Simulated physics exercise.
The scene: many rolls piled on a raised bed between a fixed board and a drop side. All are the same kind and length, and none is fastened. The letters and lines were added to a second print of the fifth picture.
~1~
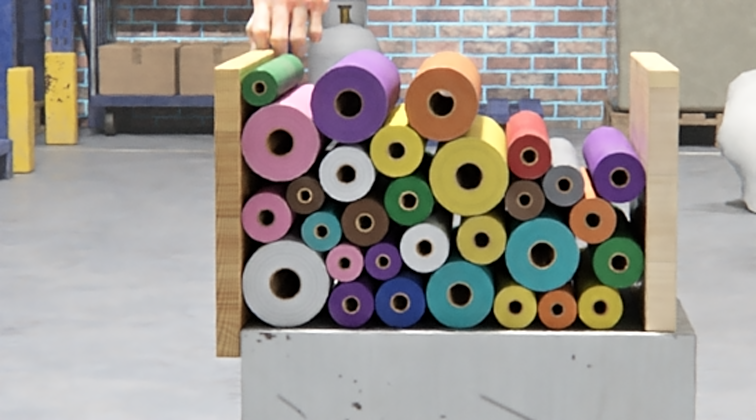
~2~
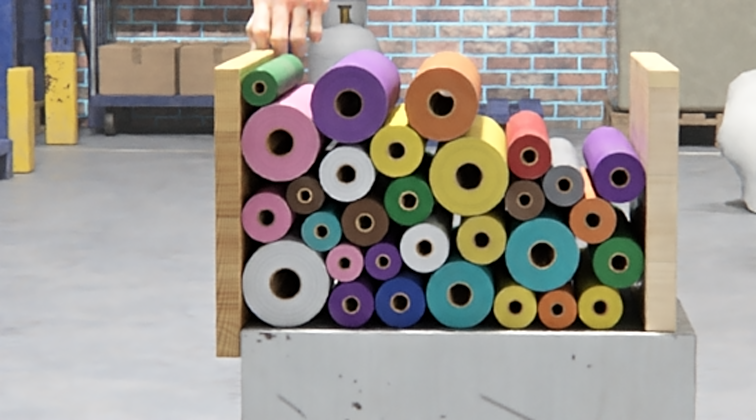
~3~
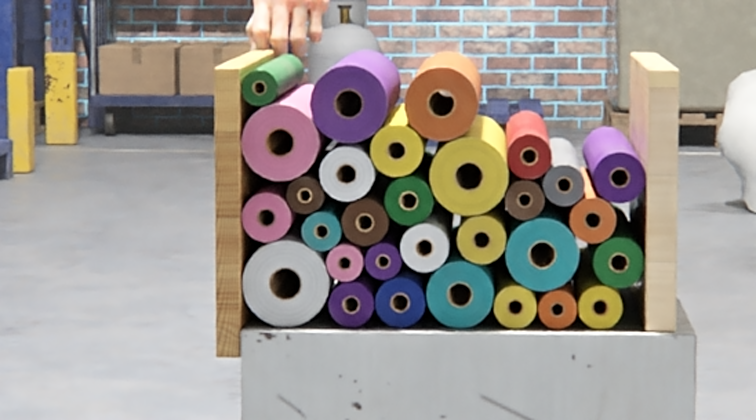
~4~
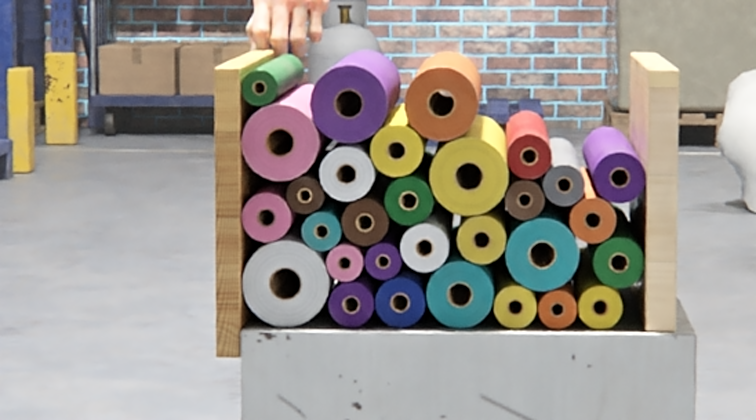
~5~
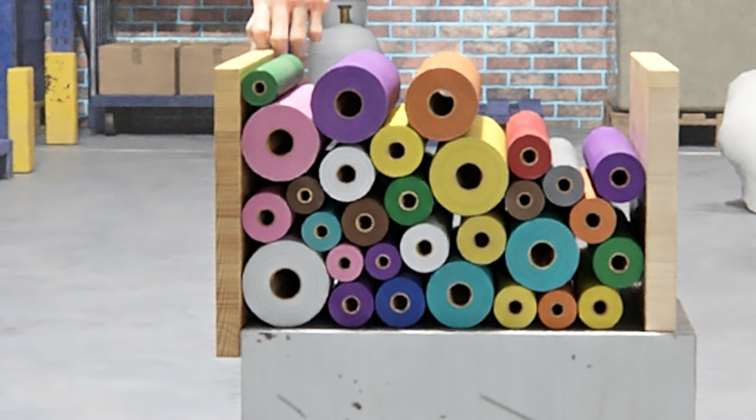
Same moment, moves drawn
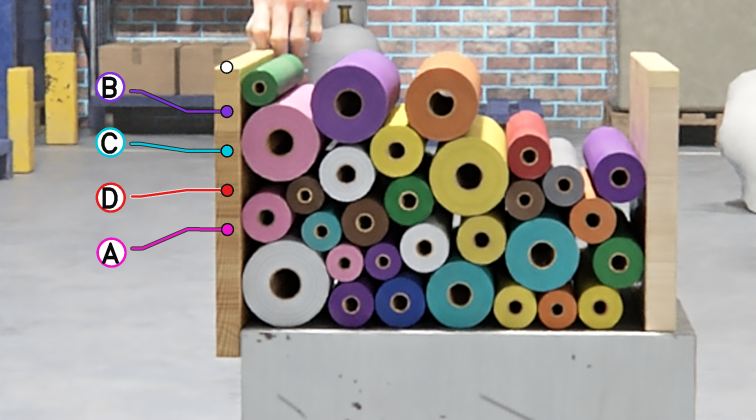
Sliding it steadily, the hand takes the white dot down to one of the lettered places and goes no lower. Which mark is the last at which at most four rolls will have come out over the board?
It can be let down to A.
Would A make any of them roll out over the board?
Yes.
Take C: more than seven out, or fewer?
It loses fewer than seven.
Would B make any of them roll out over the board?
At B: No.
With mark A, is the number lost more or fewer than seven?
Fewer than seven.
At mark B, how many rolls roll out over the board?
The count is none.
On the marked copy, A at (227, 229); B at (227, 111); C at (227, 151); D at (227, 190); the white dot at (226, 68).
Following A. Soon after the start, top of the board (241, 142).
Later, top of the board (241, 226).
In the end, top of the board (241, 228), three out over the board.
As for the rest, B none out over the board; C one out over the board; D one out over the board.
